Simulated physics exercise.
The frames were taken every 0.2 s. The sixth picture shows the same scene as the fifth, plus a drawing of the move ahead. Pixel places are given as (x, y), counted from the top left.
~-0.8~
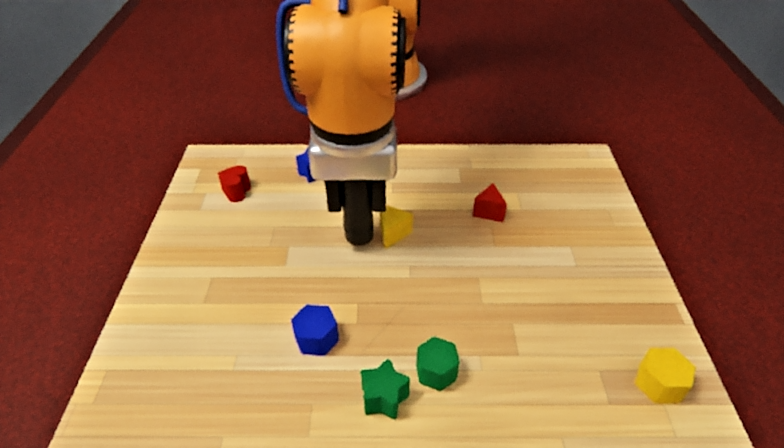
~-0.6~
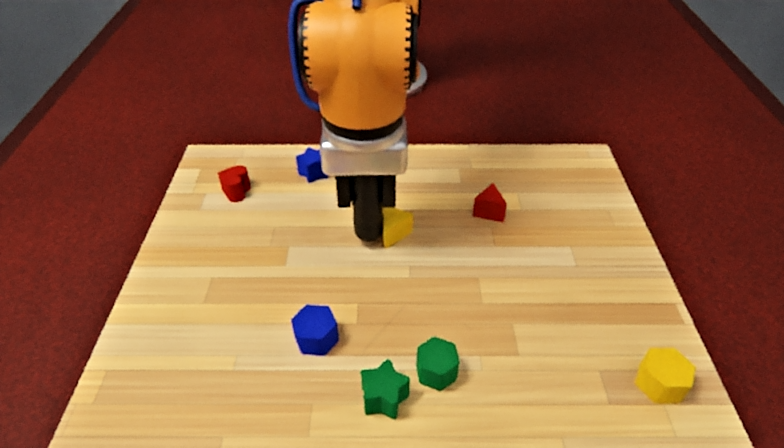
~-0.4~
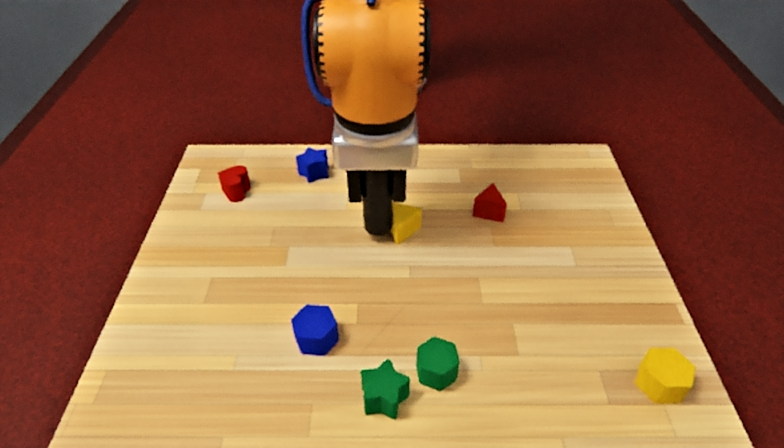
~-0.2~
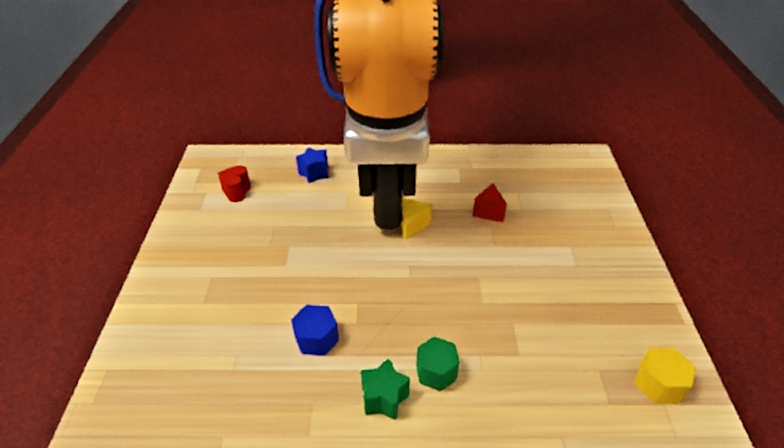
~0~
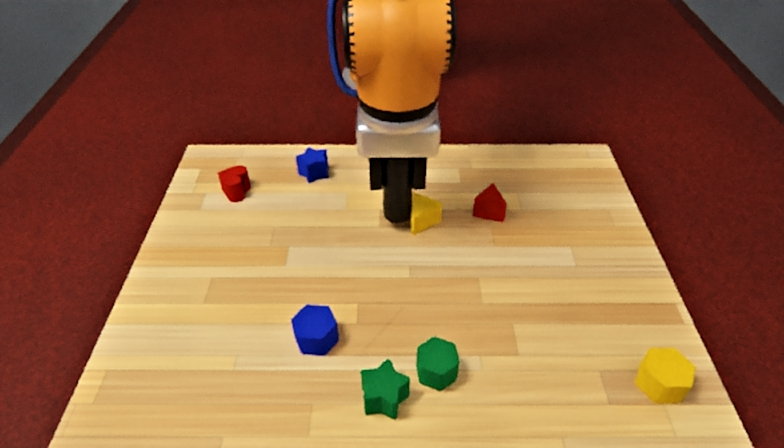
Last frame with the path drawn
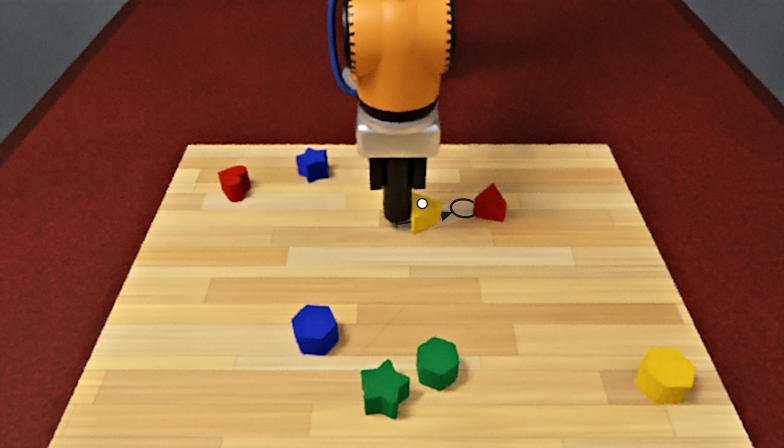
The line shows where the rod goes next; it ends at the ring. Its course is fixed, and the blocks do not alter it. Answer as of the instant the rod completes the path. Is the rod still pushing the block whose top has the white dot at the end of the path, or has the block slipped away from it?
I'd say the block whose top has the white dot is still out in front of the rod at the end.
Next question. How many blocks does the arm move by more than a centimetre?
When the path ends, I think you'll find two blocks out of place by more than 1 cm.
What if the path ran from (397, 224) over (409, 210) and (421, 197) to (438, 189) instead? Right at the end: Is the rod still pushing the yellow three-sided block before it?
Going by the path, no.
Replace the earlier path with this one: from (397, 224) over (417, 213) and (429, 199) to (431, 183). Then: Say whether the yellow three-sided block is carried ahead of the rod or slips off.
Beside or behind it.
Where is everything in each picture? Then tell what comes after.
The first frame shows lower end of the rod (359, 236), tops of blocks, yellow three-sided block (393, 216), red three-sided block (492, 195).
The second frame shows rod (369, 232), blocks as before.
The third frame shows rod (378, 227), yellow three-sided block (402, 212).
The fourth frame shows rod (388, 221), yellow three-sided block (412, 207).
The fifth frame shows rod (397, 215), yellow three-sided block (422, 204), red three-sided block (492, 195).
The drawn path runs from (397, 224) by way of (421, 220) and (443, 215) to (464, 208); the dot is on the yellow three-sided block.
On the path given first. Halfway along, rod (433, 209); yellow three-sided block (458, 197).
At the end, rod (465, 199); yellow three-sided block (489, 186), turned 10° anticlockwise; red three-sided block (505, 197).
